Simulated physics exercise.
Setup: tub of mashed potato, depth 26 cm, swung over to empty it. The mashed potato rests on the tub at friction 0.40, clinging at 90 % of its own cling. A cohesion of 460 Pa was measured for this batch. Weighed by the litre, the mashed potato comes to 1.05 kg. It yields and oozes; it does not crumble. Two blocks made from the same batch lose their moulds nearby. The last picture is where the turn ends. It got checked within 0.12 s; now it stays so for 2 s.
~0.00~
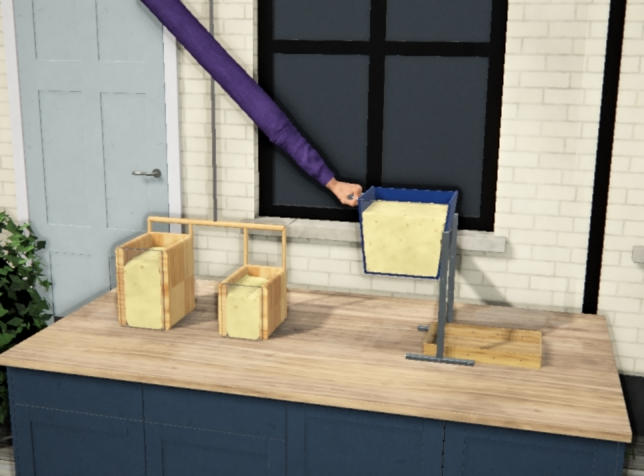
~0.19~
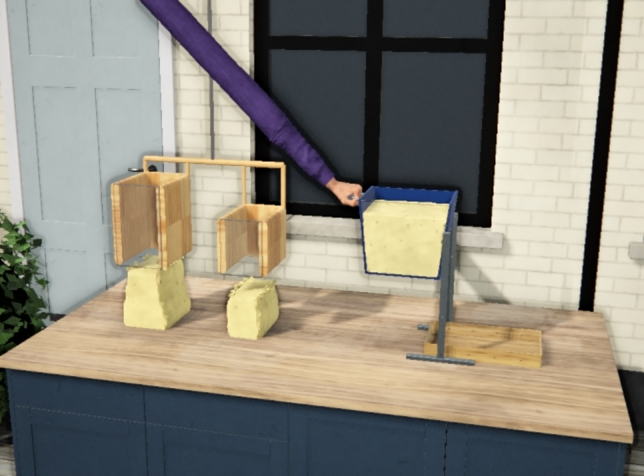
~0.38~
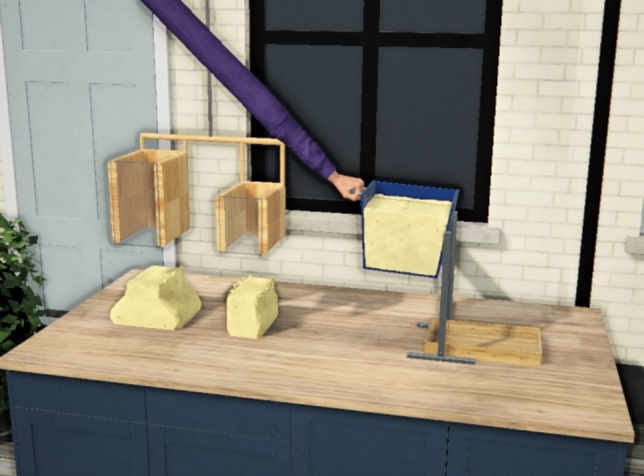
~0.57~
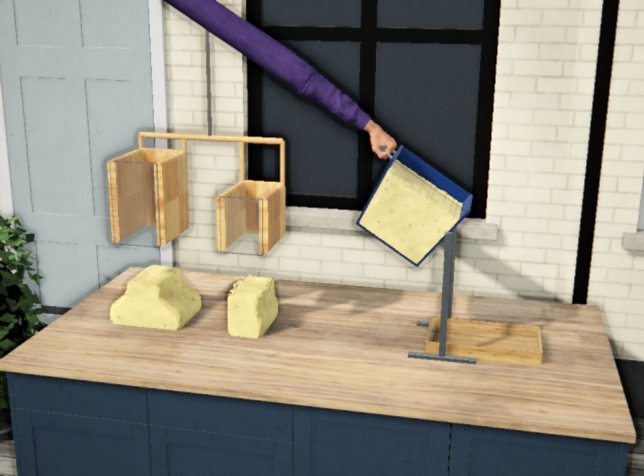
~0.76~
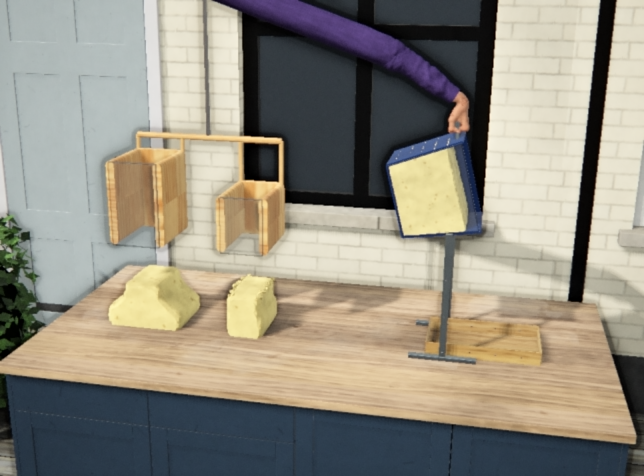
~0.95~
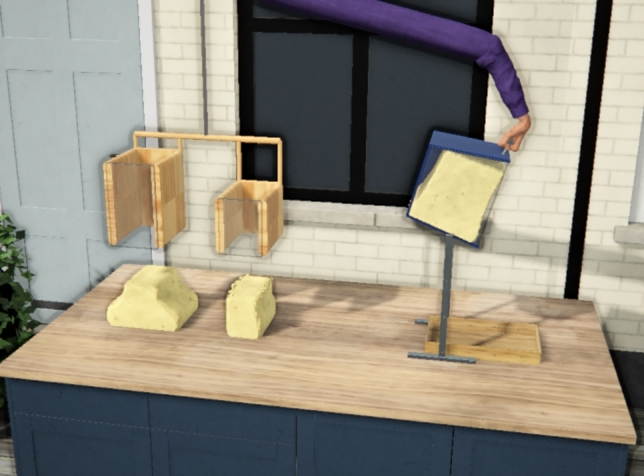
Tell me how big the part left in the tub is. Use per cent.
I would say about 0 percent.
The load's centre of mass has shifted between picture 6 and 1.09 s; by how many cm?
11 cm.
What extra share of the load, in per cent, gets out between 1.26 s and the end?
My estimate is near 25 in a hundred.
After 1.09 s, the tub is at 105 degrees and holds 61 %.
After 1.26 s, the tub is at 105 degrees and holds 26 %.
After 1.43 s, the tub is at 105 degrees and holds 18 %.
After 1.60 s, the tub is at 105 degrees and holds 11 %.
After 2.95 s, the tub is at 105 degrees and holds 0 %.
